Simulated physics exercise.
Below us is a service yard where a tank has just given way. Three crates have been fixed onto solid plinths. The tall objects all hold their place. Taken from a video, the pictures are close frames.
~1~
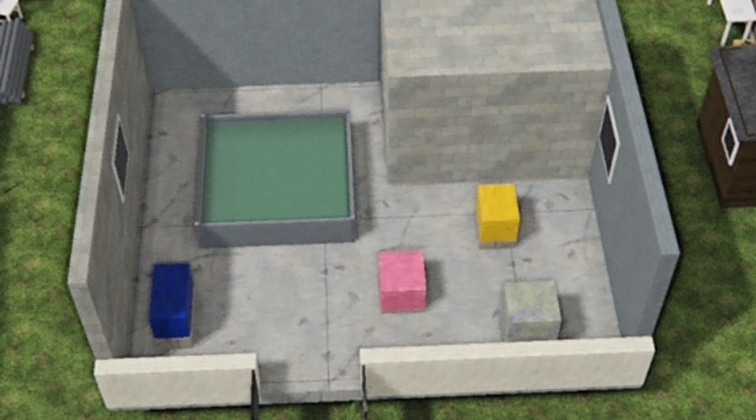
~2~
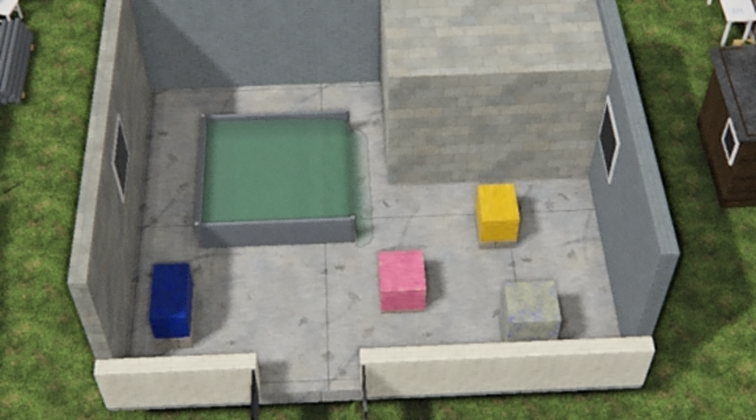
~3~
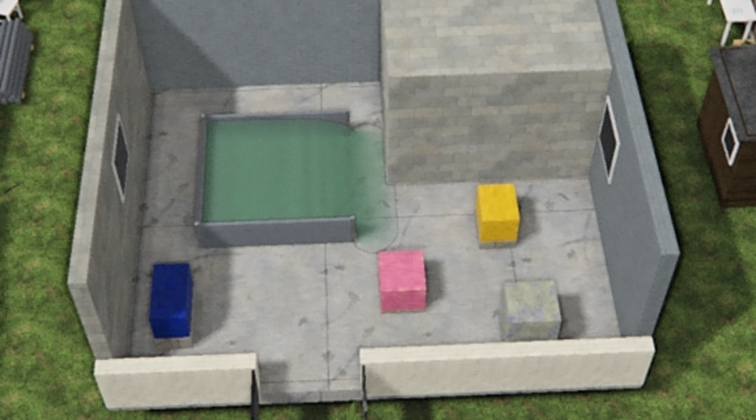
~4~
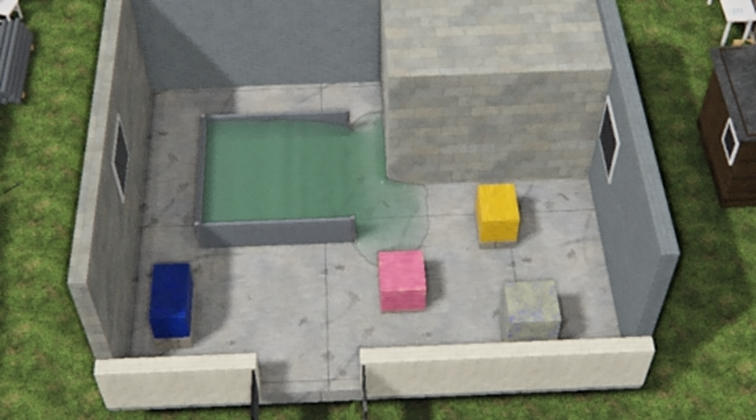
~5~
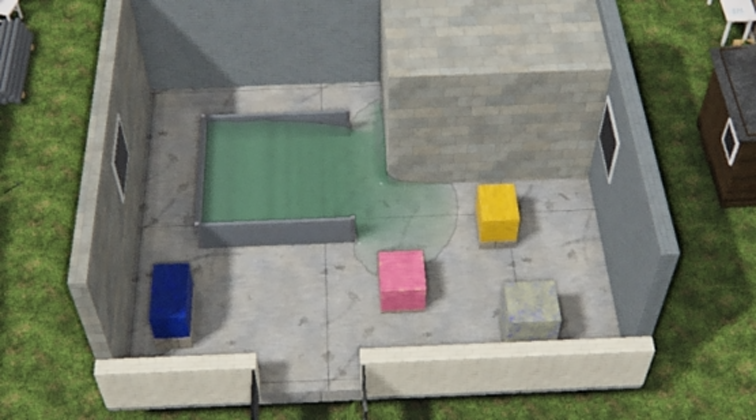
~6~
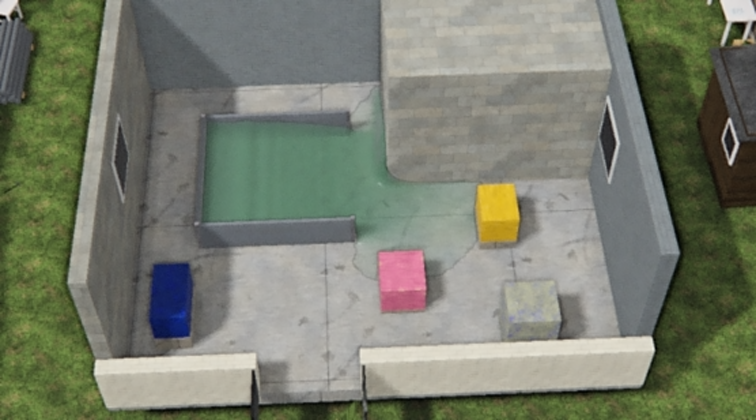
In this clip, a walled yard holds a tank of green water and blue, pink, yellow and grey blocks; the tank's right side opens and water spreads rightward across the floor, reaching the yellow block while the blocks stay still.
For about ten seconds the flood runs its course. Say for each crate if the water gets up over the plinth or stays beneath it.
At the pink crate the water gets over; at the blue crate the water stays beneath; at the yellow crate the water gets over.
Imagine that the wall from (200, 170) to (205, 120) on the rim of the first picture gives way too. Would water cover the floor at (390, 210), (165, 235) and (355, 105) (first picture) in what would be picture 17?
Going through them in turn: Still unsoaked, then reached by the flood, then still unsoaked.
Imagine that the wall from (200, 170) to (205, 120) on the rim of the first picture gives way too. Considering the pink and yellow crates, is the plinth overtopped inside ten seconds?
So the pink crate goes wet while the yellow crate remains untouched.
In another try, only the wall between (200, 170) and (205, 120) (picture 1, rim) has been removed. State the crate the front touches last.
I'd go with the one in yellow.
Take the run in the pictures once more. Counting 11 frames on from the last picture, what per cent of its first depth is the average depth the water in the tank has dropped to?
My figure is about 48 in a hundred.
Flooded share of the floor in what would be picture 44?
Roughly 95 per cent.
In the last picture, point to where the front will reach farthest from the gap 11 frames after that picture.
The front's farthest point is close to (598, 334).
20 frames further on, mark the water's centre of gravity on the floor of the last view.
(375, 210).
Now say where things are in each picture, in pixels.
The first picture shows the water tank at (276, 169) is whole and still.
In the second picture, the front is at (362, 242), out from the gap at (349, 178).
In the third picture, the front is at (378, 247), out from the gap at (349, 180).
In the fourth picture, the front is at (380, 115), out from the gap at (349, 181).
In the fifth picture, the front is at (379, 102), out from the gap at (349, 181).
In the sixth picture, the front is at (476, 234), out from the gap at (349, 181).
A moment on, water covers 25 % of the floor; the pink crate water round its plinth, the blue crate not reached, the yellow crate water round its plinth.
Next, water covers 40 % of the floor; the pink crate water round its plinth, the blue crate not reached, the yellow crate water round its plinth.
Then, water covers 60 % of the floor; the pink crate water round its plinth, the blue crate not reached, the yellow crate water round its plinth.
Later, water covers 95 % of the floor; the pink crate water round its plinth, the blue crate water round its plinth, the yellow crate water round its plinth.
In the end, water covers 100 % of the floor; the pink crate was topped, the blue crate stayed above the water, the yellow crate was topped.
